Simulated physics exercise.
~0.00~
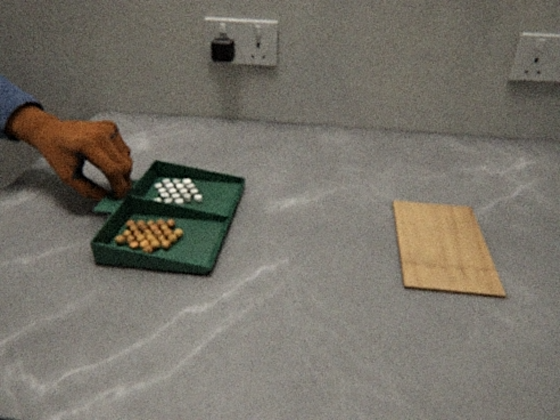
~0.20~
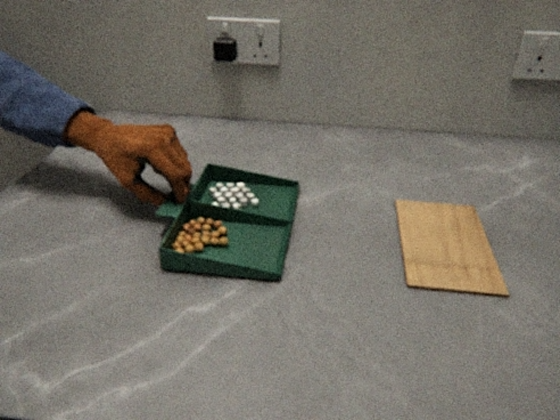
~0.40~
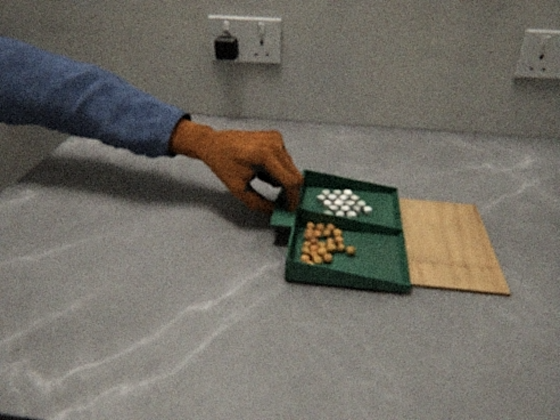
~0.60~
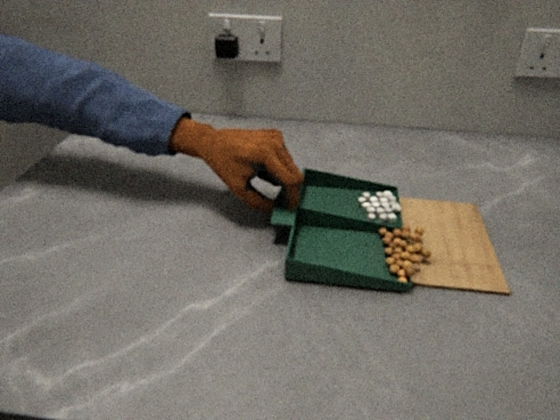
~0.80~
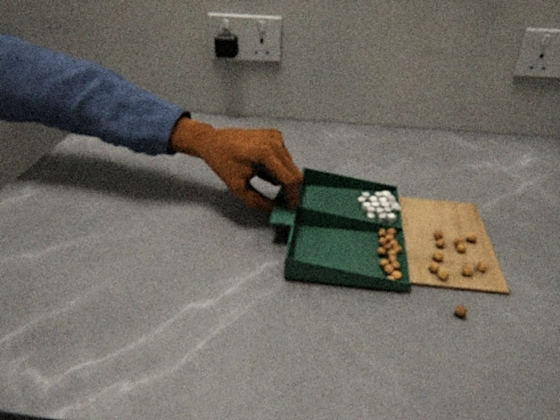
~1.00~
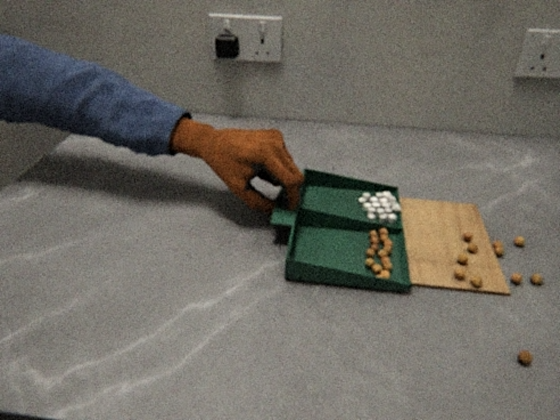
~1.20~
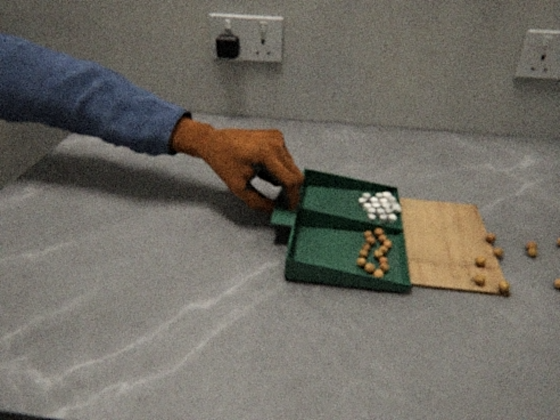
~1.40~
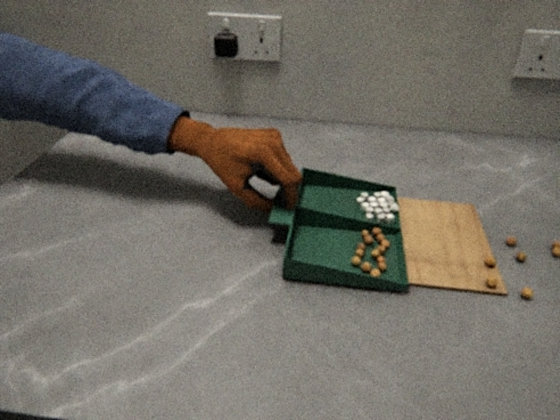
The video shows a hand sliding a divided green tray rightward across a gray counter until it stops at a flat wooden board. Brown balls in the nearer section shift right and several roll out over the board, while the white pieces slide right but remain inside.
